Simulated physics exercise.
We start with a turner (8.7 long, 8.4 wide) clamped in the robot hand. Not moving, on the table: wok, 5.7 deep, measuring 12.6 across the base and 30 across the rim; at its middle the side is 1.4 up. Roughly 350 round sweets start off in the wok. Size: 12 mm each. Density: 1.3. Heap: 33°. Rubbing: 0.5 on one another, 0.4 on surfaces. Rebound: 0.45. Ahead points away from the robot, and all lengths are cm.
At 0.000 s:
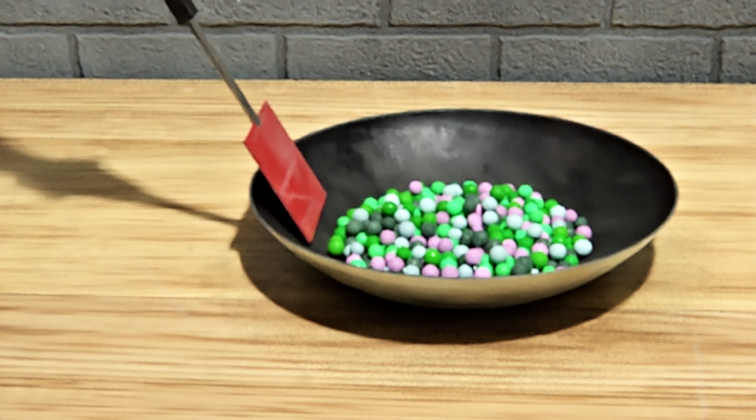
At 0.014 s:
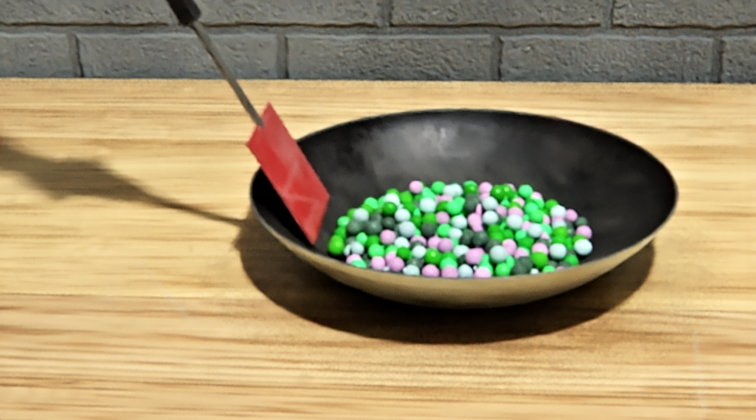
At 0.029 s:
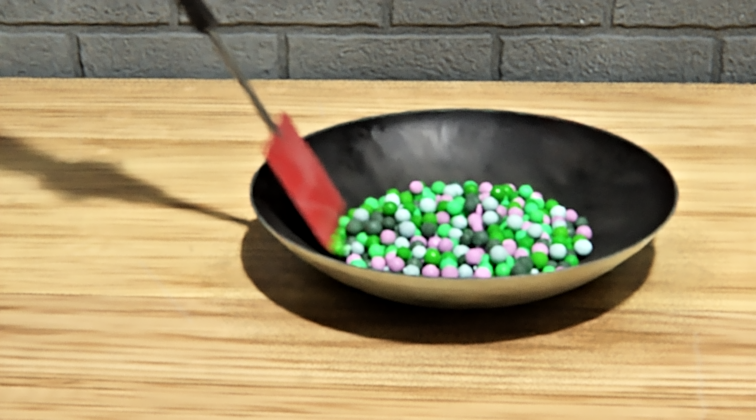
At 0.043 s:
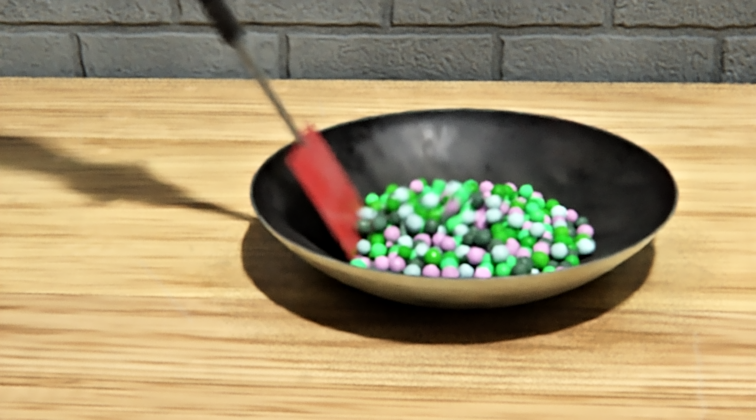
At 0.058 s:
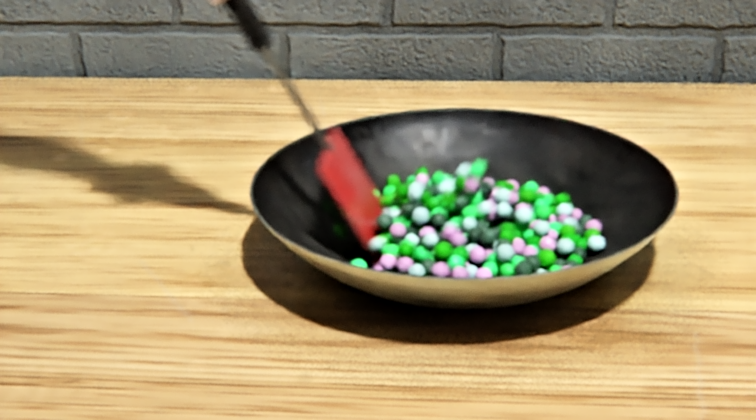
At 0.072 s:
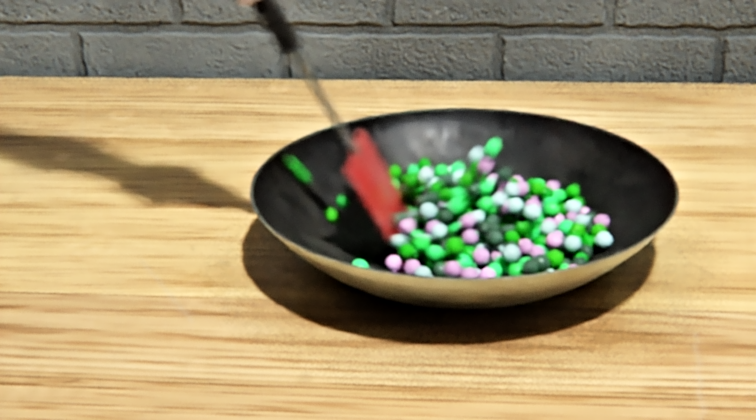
The footage shows a red turner lowered into a black wok of green, pink, white and dark round sweets on a wooden table, then sweeping rightward through them, pushing and scattering the pile, with a few sweets appearing behind it.
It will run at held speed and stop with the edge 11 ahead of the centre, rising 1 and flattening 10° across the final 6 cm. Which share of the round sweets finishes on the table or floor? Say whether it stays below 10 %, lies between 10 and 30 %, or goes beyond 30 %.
It goes beyond 30 %.
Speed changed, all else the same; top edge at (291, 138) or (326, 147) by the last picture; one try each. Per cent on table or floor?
That comes to some 15 and some 30 percent, in that order.
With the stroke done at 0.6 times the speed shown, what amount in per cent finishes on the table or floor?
Near 25 in a hundred.
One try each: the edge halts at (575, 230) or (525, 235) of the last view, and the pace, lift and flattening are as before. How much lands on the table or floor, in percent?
First try about 20 percent, second about 5 percent.
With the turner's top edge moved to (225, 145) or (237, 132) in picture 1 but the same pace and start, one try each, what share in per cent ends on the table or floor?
About 45 and 40 per cent.
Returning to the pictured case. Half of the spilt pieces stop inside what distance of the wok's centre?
I reckon close to 36 centimetres.
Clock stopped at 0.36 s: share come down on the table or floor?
15 %.
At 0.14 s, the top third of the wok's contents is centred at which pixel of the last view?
Roughly pixel (556, 195).
By 0.11 s, sloping 61°, highest piece 14 above the table; 350 in the wok, 1 on the blade or in flight.
By 0.14 s, sloping 59°, highest piece 20 above the table; 350 in the wok, 1 on the blade or in flight.
By 0.36 s, sloping 51°, highest piece 30 above the table; 212 in the wok, 53 on the table or floor, 86 on the blade or in flight.
By 1.41 s, sloping 51°, highest piece 4 above the table; 211 in the wok, 140 on the table or floor.
Final count, 211 in the wok, 140 on the table or floor. That is 40 % on the table or floor.
